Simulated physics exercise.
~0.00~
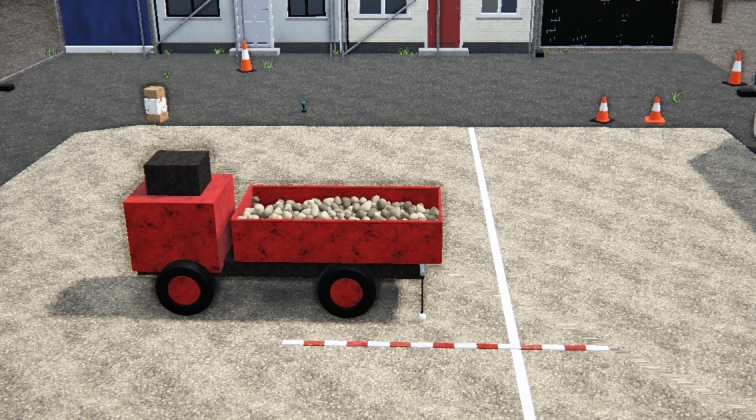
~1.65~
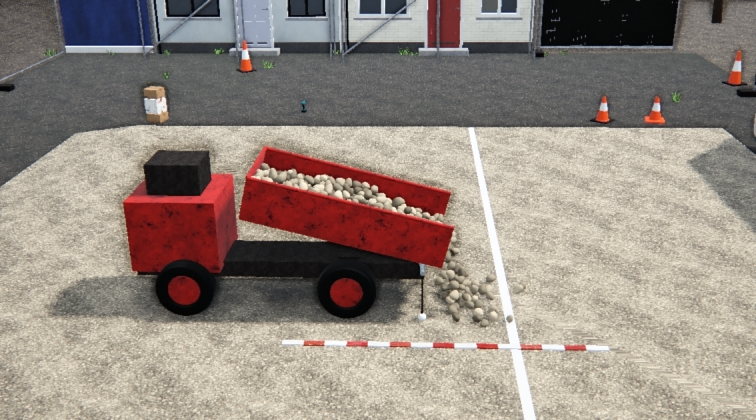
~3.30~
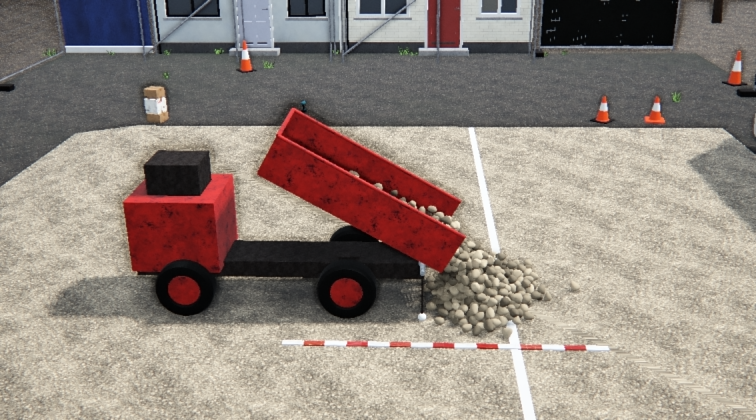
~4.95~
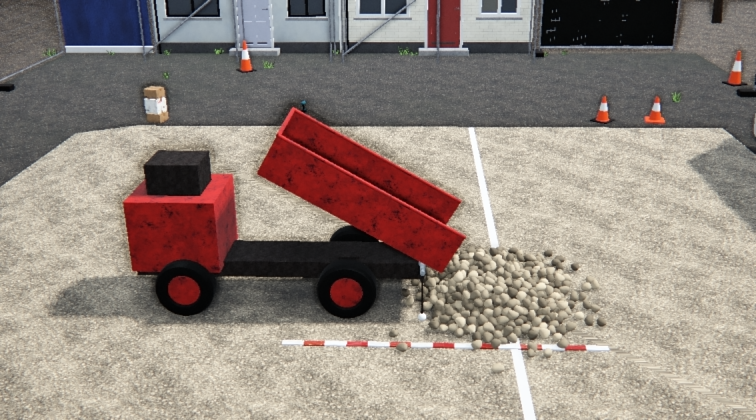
On a gravel yard, a red truck tips its load of stones across a white line.
